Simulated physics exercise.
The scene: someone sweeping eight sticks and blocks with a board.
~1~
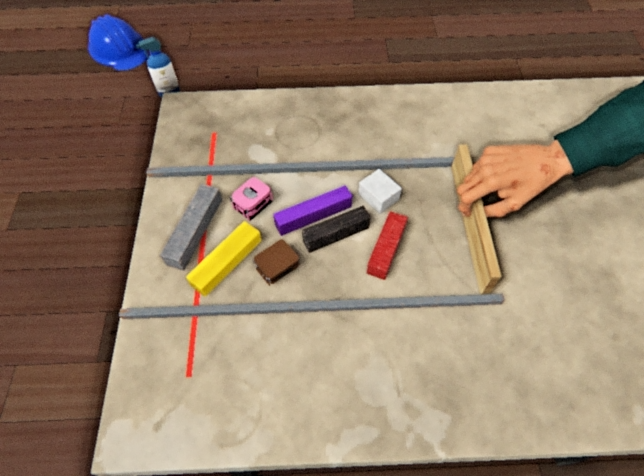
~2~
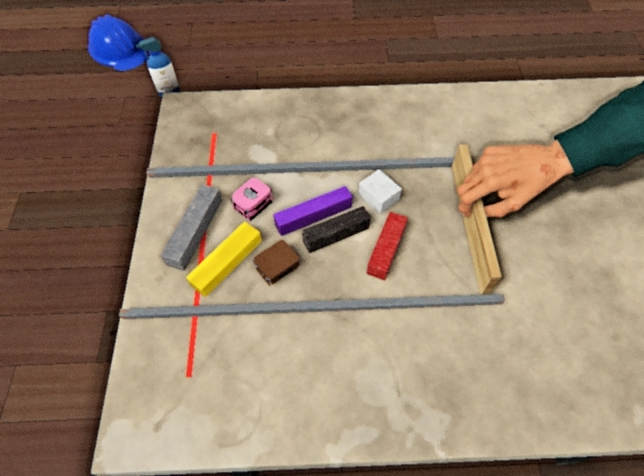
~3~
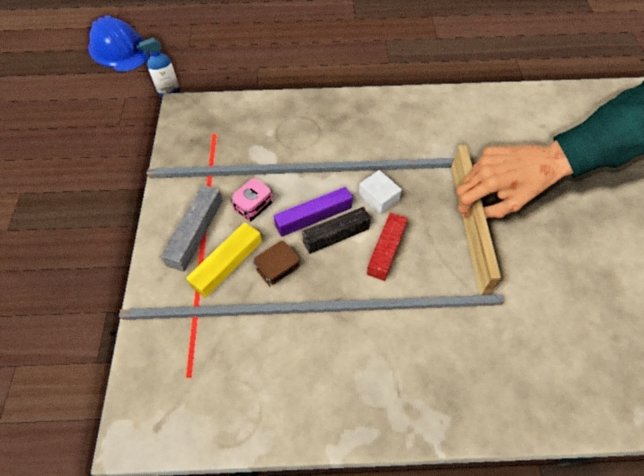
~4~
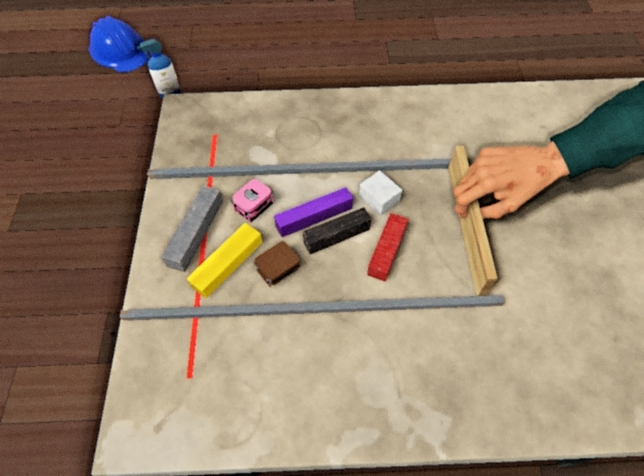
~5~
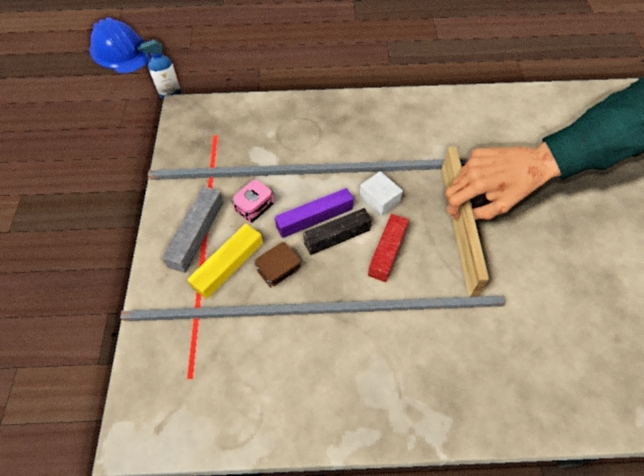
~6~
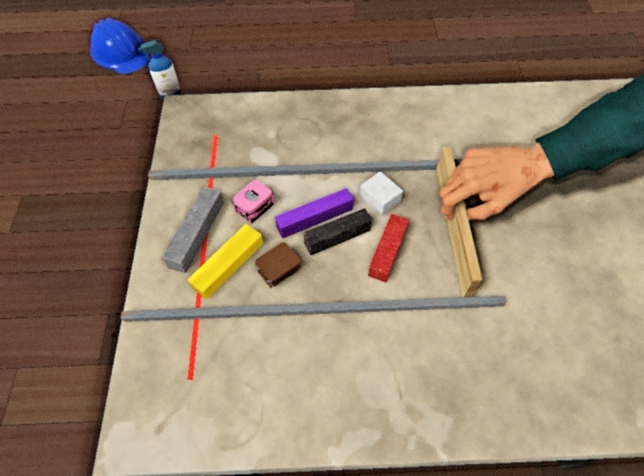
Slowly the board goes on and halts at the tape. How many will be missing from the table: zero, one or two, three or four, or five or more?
Here the number that fall off is one or two.
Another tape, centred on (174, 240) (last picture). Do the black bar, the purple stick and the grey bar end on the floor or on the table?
The black bar holds on, the purple stick falls, the grey bar goes over.
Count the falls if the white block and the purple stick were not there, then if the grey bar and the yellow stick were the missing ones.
It would be 0 and 0.
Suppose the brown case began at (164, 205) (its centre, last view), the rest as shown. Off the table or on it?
The brown case tumbles off.
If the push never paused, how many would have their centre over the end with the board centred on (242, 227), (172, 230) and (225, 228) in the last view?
The counts: 0, 4 and 0.
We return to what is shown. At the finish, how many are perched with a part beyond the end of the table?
The number is 2.
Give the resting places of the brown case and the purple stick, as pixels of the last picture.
First (162, 291), then (167, 205).
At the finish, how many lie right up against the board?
That makes 2.
Early on, none off yet; grey bar at rest near (195, 229); yellow stick at rest near (227, 261); pink case at rest near (254, 202).
A while later, none off yet; grey bar at rest near (195, 229); yellow stick travelled a little near (209, 270); pink case travelled a little near (240, 200).
Further along, none off yet; grey bar travelled a little near (154, 229); yellow stick travelled about its own width near (168, 271); pink case travelled well along near (184, 197).
Finally, the number that fall off is one or two; lost, grey bar.
